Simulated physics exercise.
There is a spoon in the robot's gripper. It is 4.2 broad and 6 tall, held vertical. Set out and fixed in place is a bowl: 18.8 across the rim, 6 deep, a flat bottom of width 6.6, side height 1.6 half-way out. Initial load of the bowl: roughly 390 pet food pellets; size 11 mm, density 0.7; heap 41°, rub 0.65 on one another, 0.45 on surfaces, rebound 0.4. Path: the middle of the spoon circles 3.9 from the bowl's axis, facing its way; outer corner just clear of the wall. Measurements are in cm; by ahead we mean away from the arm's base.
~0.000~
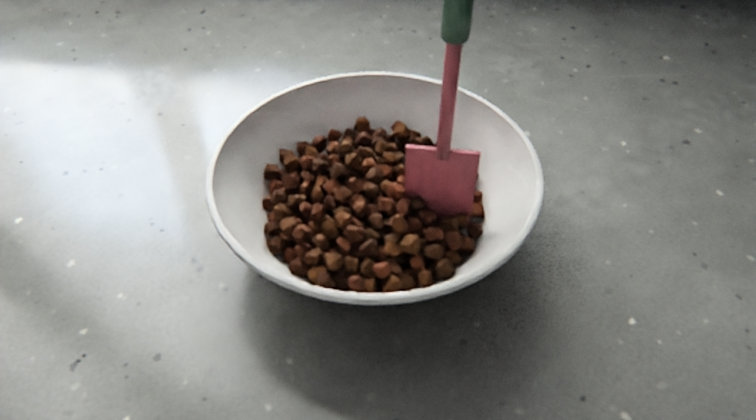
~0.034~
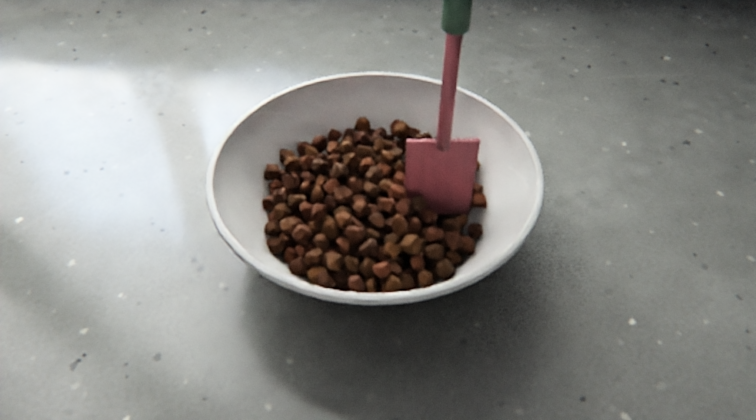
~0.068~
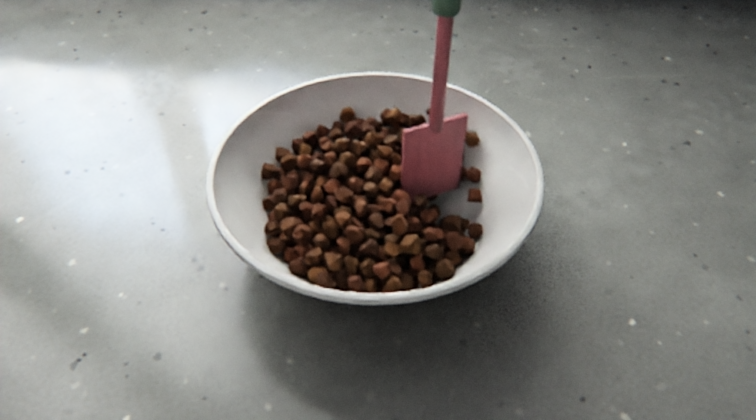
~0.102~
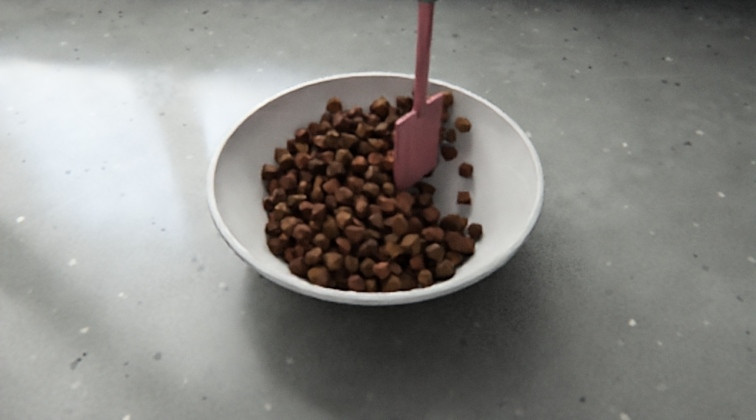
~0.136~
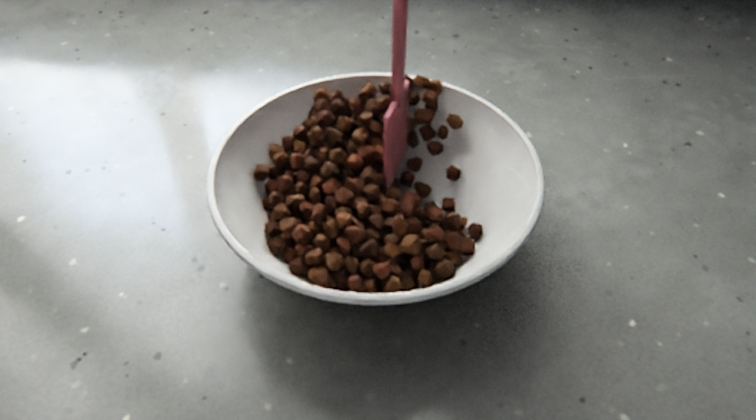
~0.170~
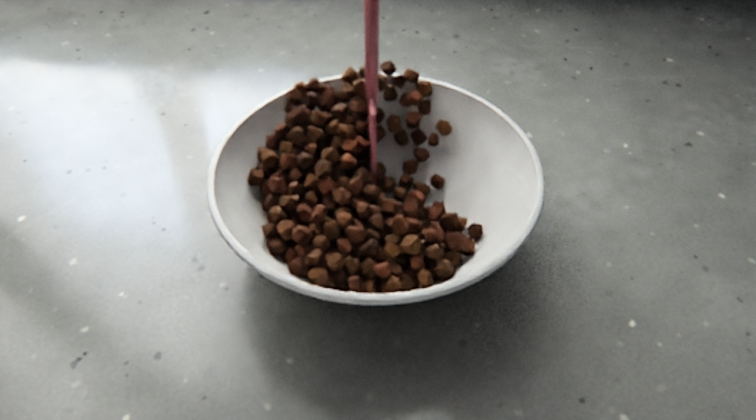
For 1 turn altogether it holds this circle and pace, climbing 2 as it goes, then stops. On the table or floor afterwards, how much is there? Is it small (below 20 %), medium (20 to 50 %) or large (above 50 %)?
It is small.
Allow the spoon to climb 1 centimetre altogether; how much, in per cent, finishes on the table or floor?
It comes to some 10 per cent.
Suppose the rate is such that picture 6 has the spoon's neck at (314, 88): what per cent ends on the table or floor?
About 30 %.
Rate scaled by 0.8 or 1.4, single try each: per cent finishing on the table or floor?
Estimates in order: Near 10 % and near 25 %.
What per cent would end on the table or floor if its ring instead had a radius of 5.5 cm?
Around 5 in a hundred.
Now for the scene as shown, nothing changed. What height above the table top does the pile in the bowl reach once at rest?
About 7.0 centimetres.
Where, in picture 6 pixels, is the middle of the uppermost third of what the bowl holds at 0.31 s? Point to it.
Roughly pixel (291, 211).
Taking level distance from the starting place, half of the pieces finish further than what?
Near 5 cm.
By 0.31 s, 200° round, highest piece 8 above the table; 369 in the bowl, 6 on the table or floor, 15 in flight or on the tool.
By 0.46 s, 298° round, highest piece 8 above the table; 352 in the bowl, 27 on the table or floor, 11 in flight or on the tool.
By 0.73 s, 0° round, highest piece 7 above the table; 343 in the bowl, 47 on the table or floor.
By 1.43 s, 0° round, highest piece 7 above the table; 343 in the bowl, 47 on the table or floor.
Final count, 343 in the bowl, 47 on the table or floor. That is 12 % on the table or floor.
